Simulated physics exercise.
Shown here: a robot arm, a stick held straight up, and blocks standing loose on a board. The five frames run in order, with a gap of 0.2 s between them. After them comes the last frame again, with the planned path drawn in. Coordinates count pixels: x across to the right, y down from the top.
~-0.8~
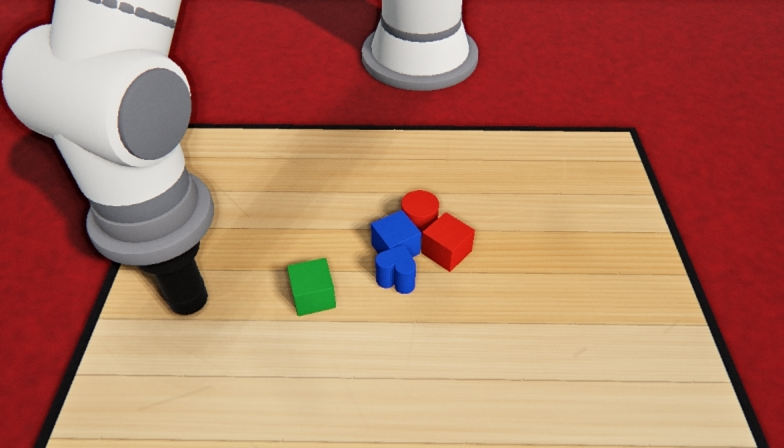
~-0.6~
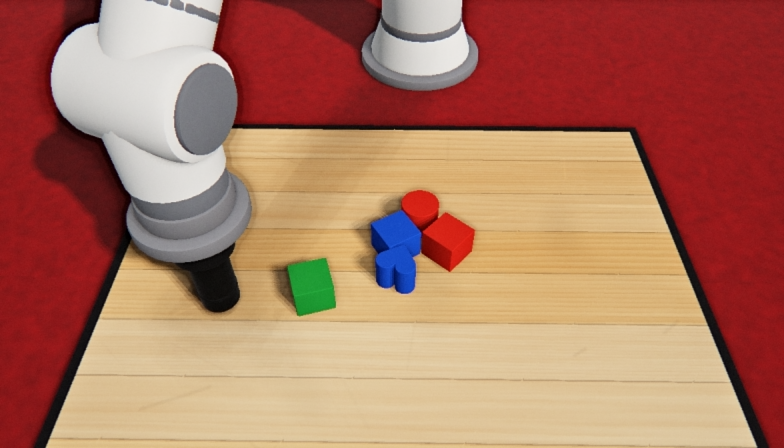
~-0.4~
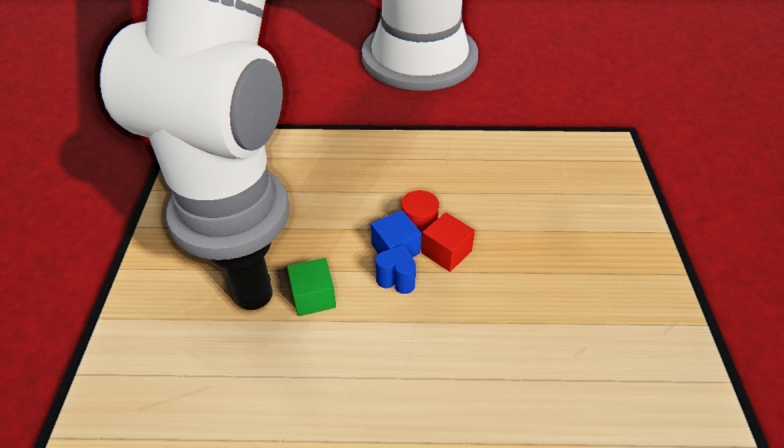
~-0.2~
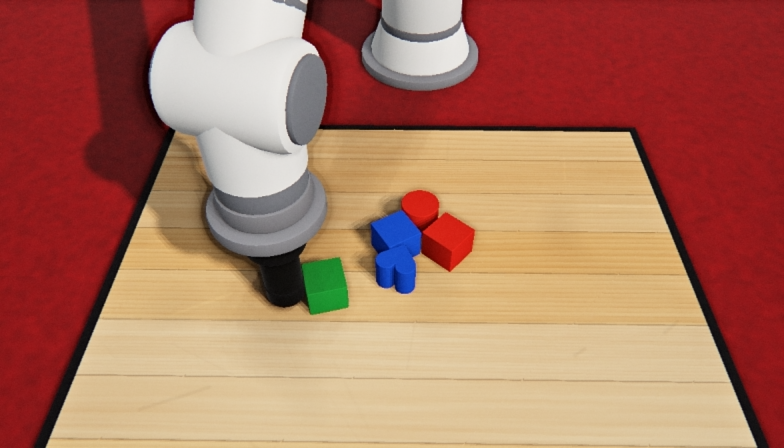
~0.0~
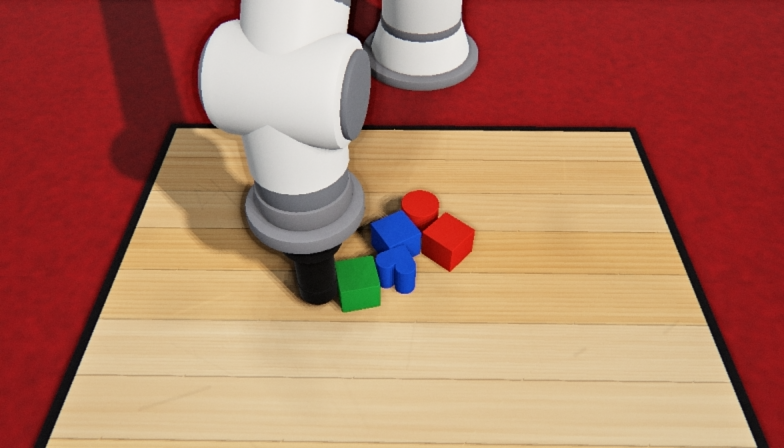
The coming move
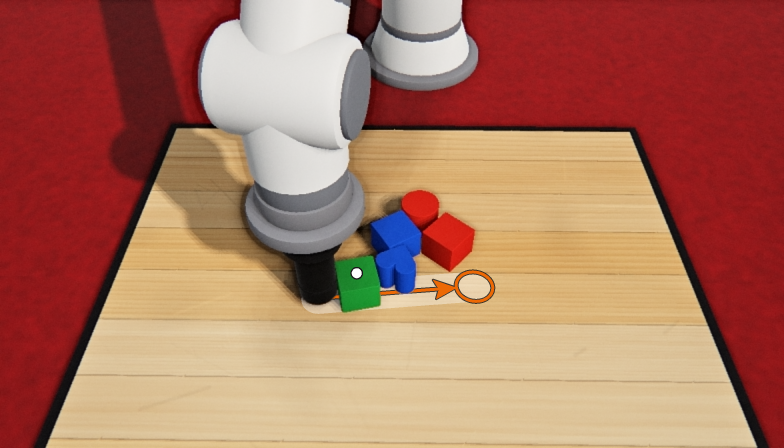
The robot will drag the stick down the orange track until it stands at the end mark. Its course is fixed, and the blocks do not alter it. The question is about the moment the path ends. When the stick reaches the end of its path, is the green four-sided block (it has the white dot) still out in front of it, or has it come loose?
It holds its place in front.
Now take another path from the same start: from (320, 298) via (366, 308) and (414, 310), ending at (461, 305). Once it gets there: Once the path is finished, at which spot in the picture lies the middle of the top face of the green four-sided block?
It ends at (443, 255).
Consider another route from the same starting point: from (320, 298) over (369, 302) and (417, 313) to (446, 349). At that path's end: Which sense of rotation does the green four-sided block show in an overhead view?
Overhead view: Anti-clockwise.
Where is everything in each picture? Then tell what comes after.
The first frame shows stick's lower end at (189, 301); green four-sided block at (310, 276); blue four-sided block at (396, 228); blue heart at (397, 259); red four-sided block at (449, 231).
The second frame shows stick at (222, 298); blocks still.
The third frame shows stick at (254, 296); blocks still.
The fourth frame shows stick at (287, 293); green four-sided block at (324, 275).
The fifth frame shows stick at (319, 291); green four-sided block at (357, 273); blue four-sided block at (396, 228); blue heart at (397, 259); red four-sided block at (449, 231).
Drawn move, straight from (320, 298) to (474, 286); the dot is on the green four-sided block.
What follows on the original path. One third of the way, stick at (372, 287); green four-sided block at (409, 262), turned 20° anticlockwise; blue heart at (443, 253), turned 35° clockwise; red four-sided block at (456, 228), turned 20° anticlockwise.
Two thirds of the way, stick at (424, 283); green four-sided block at (462, 261), turned 10° anticlockwise; blue heart at (496, 255), turned 45° clockwise; red four-sided block at (459, 226), turned 35° anticlockwise.
At the end, stick at (476, 279); green four-sided block at (514, 255), turned 15° anticlockwise; blue four-sided block still; blue heart at (545, 247), turned 40° clockwise; red four-sided block at (459, 226), turned 40° anticlockwise.
